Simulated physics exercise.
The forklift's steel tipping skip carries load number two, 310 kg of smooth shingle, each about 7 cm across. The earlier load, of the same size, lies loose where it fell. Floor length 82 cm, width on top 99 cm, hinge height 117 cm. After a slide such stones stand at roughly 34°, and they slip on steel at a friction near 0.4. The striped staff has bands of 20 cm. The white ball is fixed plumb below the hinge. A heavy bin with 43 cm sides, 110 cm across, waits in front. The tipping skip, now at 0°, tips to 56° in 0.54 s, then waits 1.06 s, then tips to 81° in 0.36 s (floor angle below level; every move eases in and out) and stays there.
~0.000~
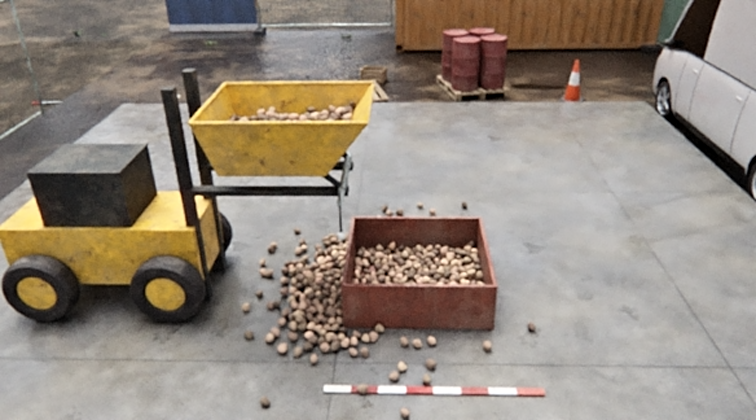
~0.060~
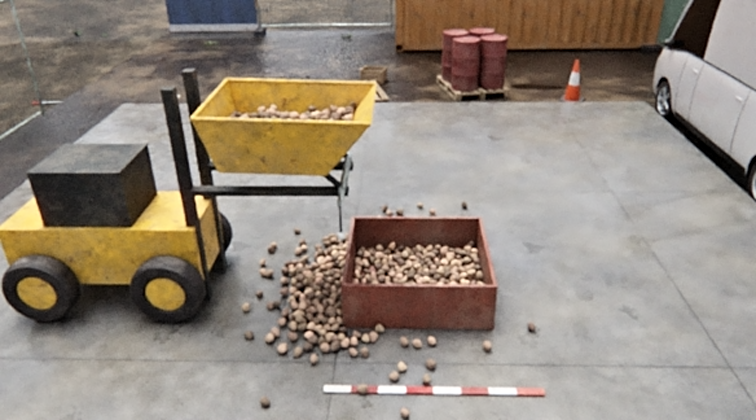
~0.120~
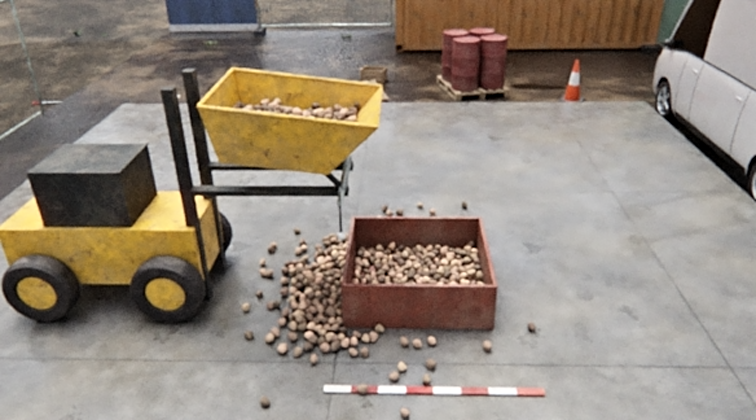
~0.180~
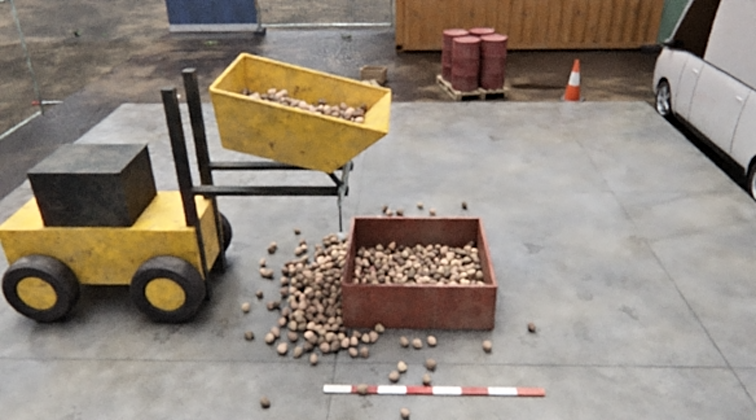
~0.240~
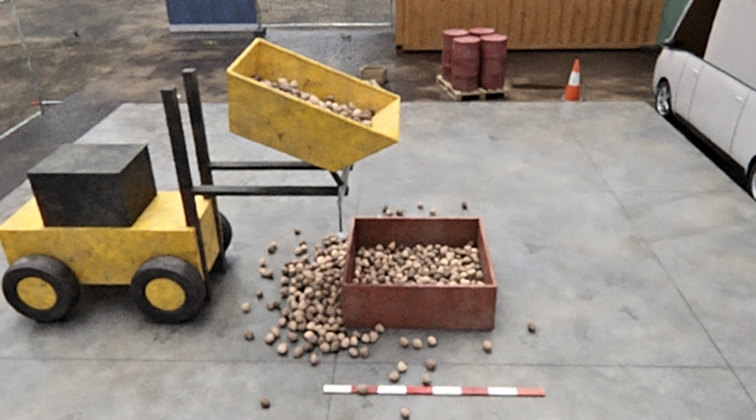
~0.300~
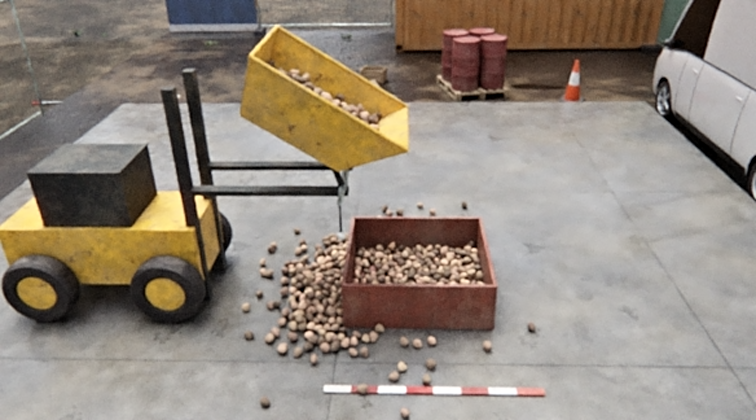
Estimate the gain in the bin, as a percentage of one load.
About 61 per cent.
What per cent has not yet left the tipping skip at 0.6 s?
Roughly 100 per cent is still inside.
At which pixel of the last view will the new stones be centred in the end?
Around (473, 274).
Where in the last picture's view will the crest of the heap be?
Around (476, 251).
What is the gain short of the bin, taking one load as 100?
About 0 per cent.
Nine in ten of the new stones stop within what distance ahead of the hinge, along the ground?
About 210 cm.
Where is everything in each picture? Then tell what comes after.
The tipping skip is at 0°, its lip at (367, 123); the top of the load is at (320, 116). The earlier load is highest near (448, 284), 16 cm above ground level, 39 % short of the bin, 55 % in the bin, 6 % beside or beyond the bin, in the first picture.
The tipping skip is at 2°, its lip at (370, 124); the top of the load is at (312, 116); the stones move at 0.6 m/s on average, in the second picture.
The tipping skip is at 7°, its lip at (377, 127); the top of the load is at (264, 110); the stones move at 1.0 m/s on average, in the third picture.
The tipping skip is at 15°, its lip at (388, 133); the top of the load is at (254, 99); the stones move at 1.5 m/s on average, in the fourth picture.
The tipping skip is at 23°, its lip at (398, 141); the top of the load is at (258, 86); the stones move at 1.6 m/s on average, in the fifth picture.
Lip at (408, 151), floor tilted 33°, highest stones at (271, 72); the stones move at 1.7 m/s on average, in the sixth picture.
After 0.4 s the floor is at 47°; in per cent of one load, 100 in the tipping skip, 39 short of the bin, 55 in the bin, 6 beside or beyond the bin; the foremost stones are at (484, 279).
After 0.6 s the floor is at 56°; in per cent of one load, 100 in the tipping skip, 39 short of the bin, 55 in the bin, 6 beside or beyond the bin; the foremost stones are at (483, 274).
After 2.4 s the floor is at 81°; in per cent of one load, 11 in the tipping skip, 39 short of the bin, 108 in the bin, 42 beside or beyond the bin; the foremost stones are at (720, 279).
After 4.9 s the floor is at 81°; in per cent of one load, 0 in the tipping skip, 39 short of the bin, 116 in the bin, 44 beside or beyond the bin; the foremost stones are at (734, 279). Net gain in the bin, 61.
